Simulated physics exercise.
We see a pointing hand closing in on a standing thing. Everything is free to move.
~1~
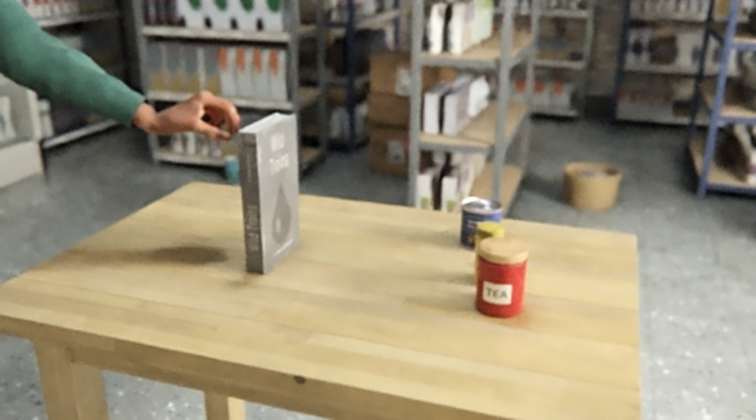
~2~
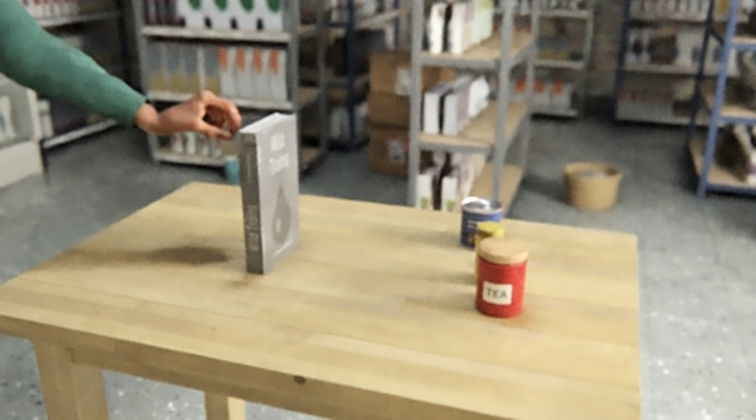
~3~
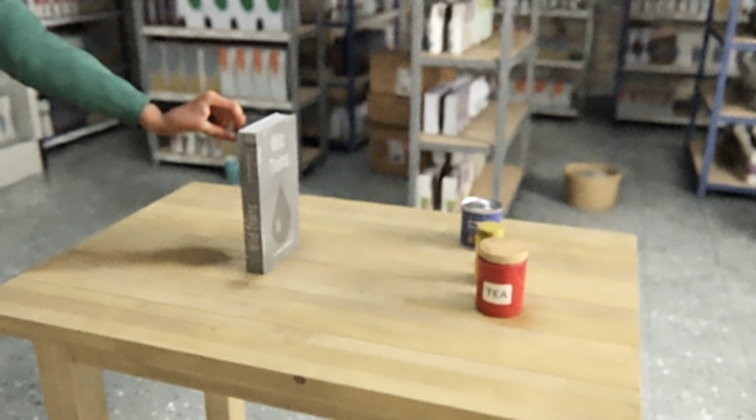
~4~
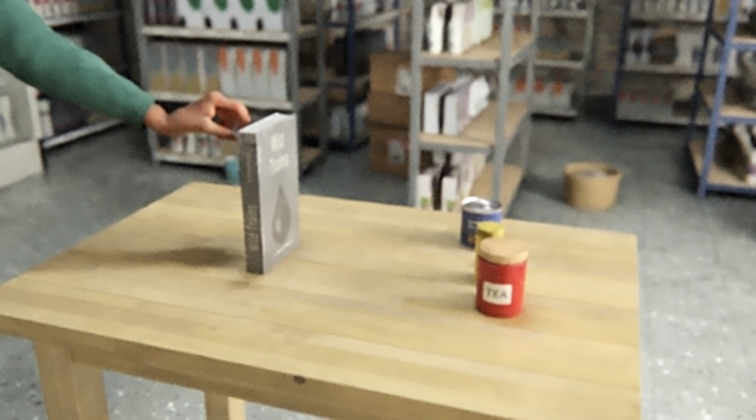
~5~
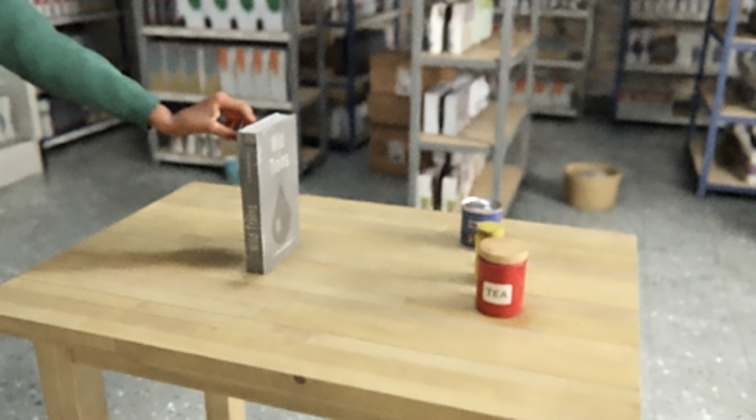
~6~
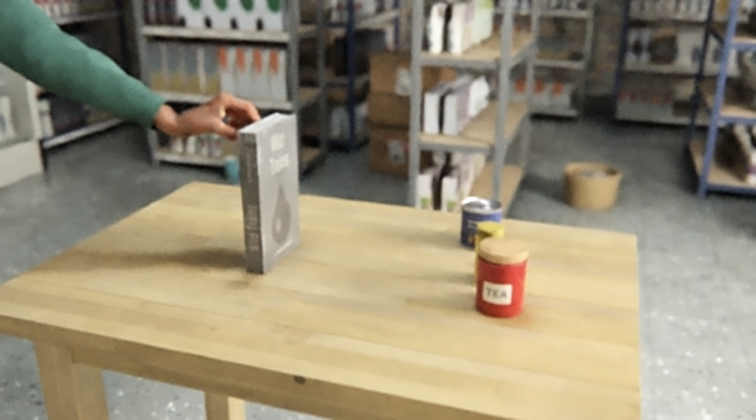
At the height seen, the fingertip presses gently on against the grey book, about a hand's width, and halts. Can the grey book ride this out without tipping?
The grey book topples.
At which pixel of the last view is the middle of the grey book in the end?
Around (359, 260).
Then, 0.70 s after the last picture, grey book tipped 17° from how it was near (290, 194).
Then, 1.00 s after the last picture, grey book on its side near (355, 263).
Then, 1.20 s after the last picture, grey book on its side near (359, 259).
At rest, tipped over on the table, grey book. Seen from the same camera at the end, grey book near (359, 260).
